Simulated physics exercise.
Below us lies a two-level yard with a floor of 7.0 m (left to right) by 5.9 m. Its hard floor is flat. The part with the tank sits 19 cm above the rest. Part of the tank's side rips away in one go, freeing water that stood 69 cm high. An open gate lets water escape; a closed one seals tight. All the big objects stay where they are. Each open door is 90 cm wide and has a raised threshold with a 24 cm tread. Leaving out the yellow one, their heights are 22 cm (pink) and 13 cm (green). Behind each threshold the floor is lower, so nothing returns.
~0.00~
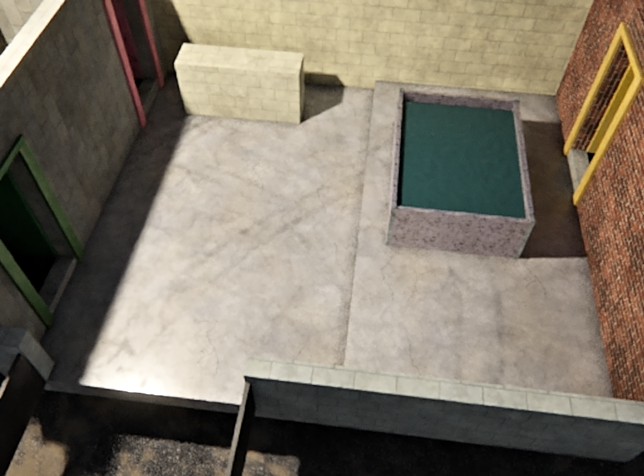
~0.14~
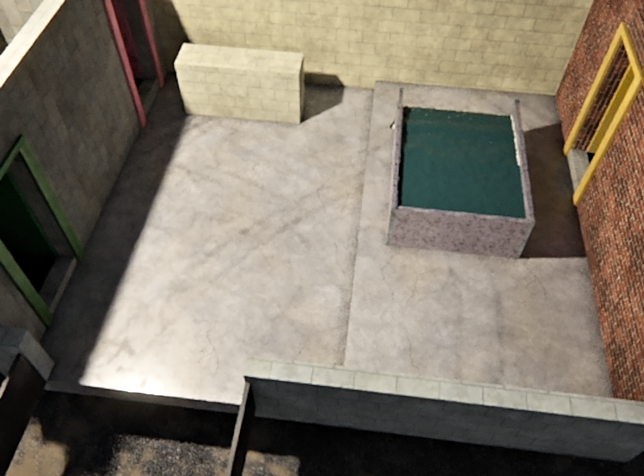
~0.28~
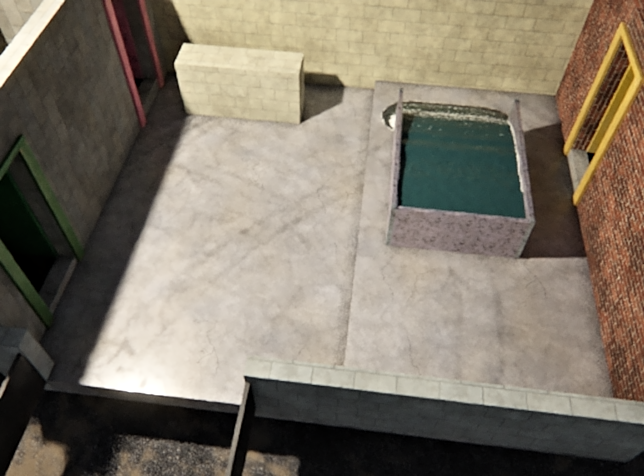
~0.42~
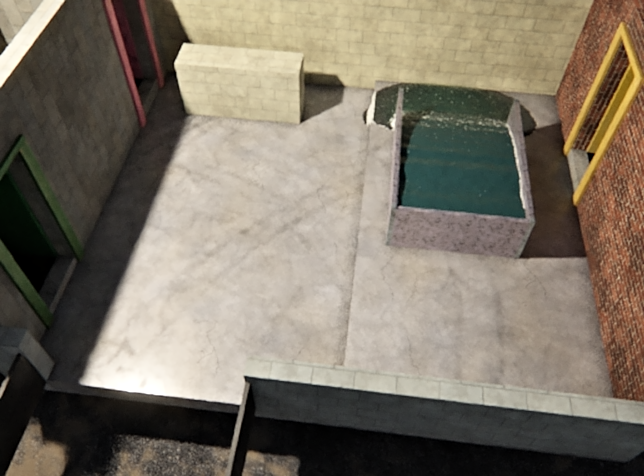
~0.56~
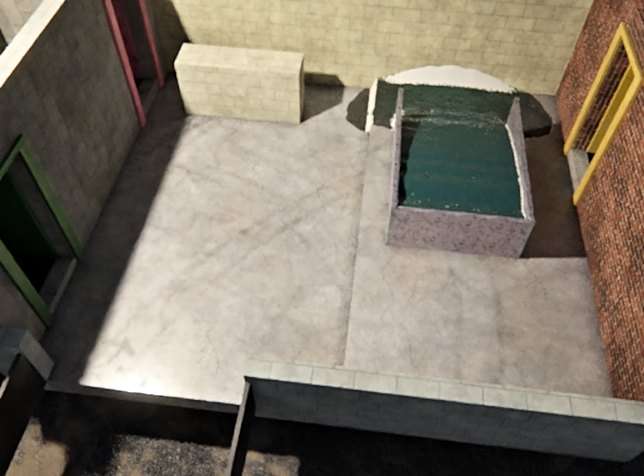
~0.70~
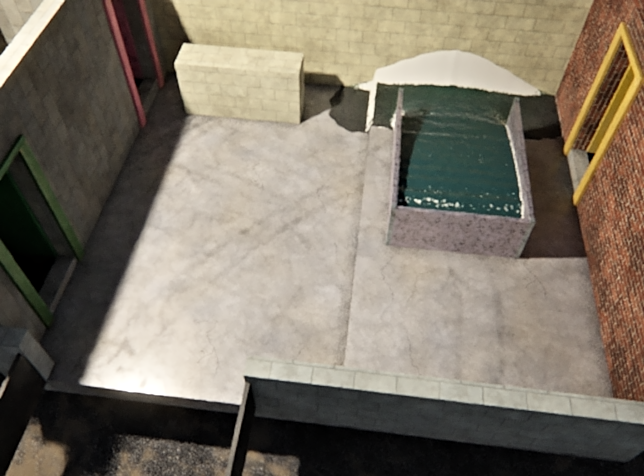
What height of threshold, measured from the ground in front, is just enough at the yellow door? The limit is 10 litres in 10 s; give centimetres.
It would have to be roughly 10 cm high.
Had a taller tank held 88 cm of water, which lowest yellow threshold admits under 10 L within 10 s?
Then roughly 13.5 cm.
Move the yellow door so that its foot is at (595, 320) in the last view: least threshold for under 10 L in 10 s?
Roughly 7.0 cm.
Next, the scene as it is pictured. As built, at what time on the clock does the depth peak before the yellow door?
At about 3.6 s.
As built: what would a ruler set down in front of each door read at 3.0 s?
Depths in cm: Pink 20, yellow 13, green 0.
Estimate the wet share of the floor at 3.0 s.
Near 45 per cent is wet.
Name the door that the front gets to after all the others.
Last comes the green one.
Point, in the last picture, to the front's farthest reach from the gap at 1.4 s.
At about (253, 83).
After 1.4 s water covers 10 % of the floor, deepest (55 cm) near (548, 99); it has not reached the yellow door.
After 3.0 s water covers 45 % of the floor, deepest (46 cm) near (176, 76); 13 cm at the yellow door, 0 litres in over its 17 cm threshold.
After 10.0 s water covers 95 % of the floor, deepest (11 cm) near (51, 321); 4 cm at the yellow door, 0 litres in over its 17 cm threshold.
At the yellow door as built, the water arrived by 1.8 s and peaked near 14 cm at 3.6 s.
With a threshold of 8.5 cm, 17 litres would have come in within the 10 s; with 11.5 cm, 5 litres. So under 10 litres takes about 10 cm.
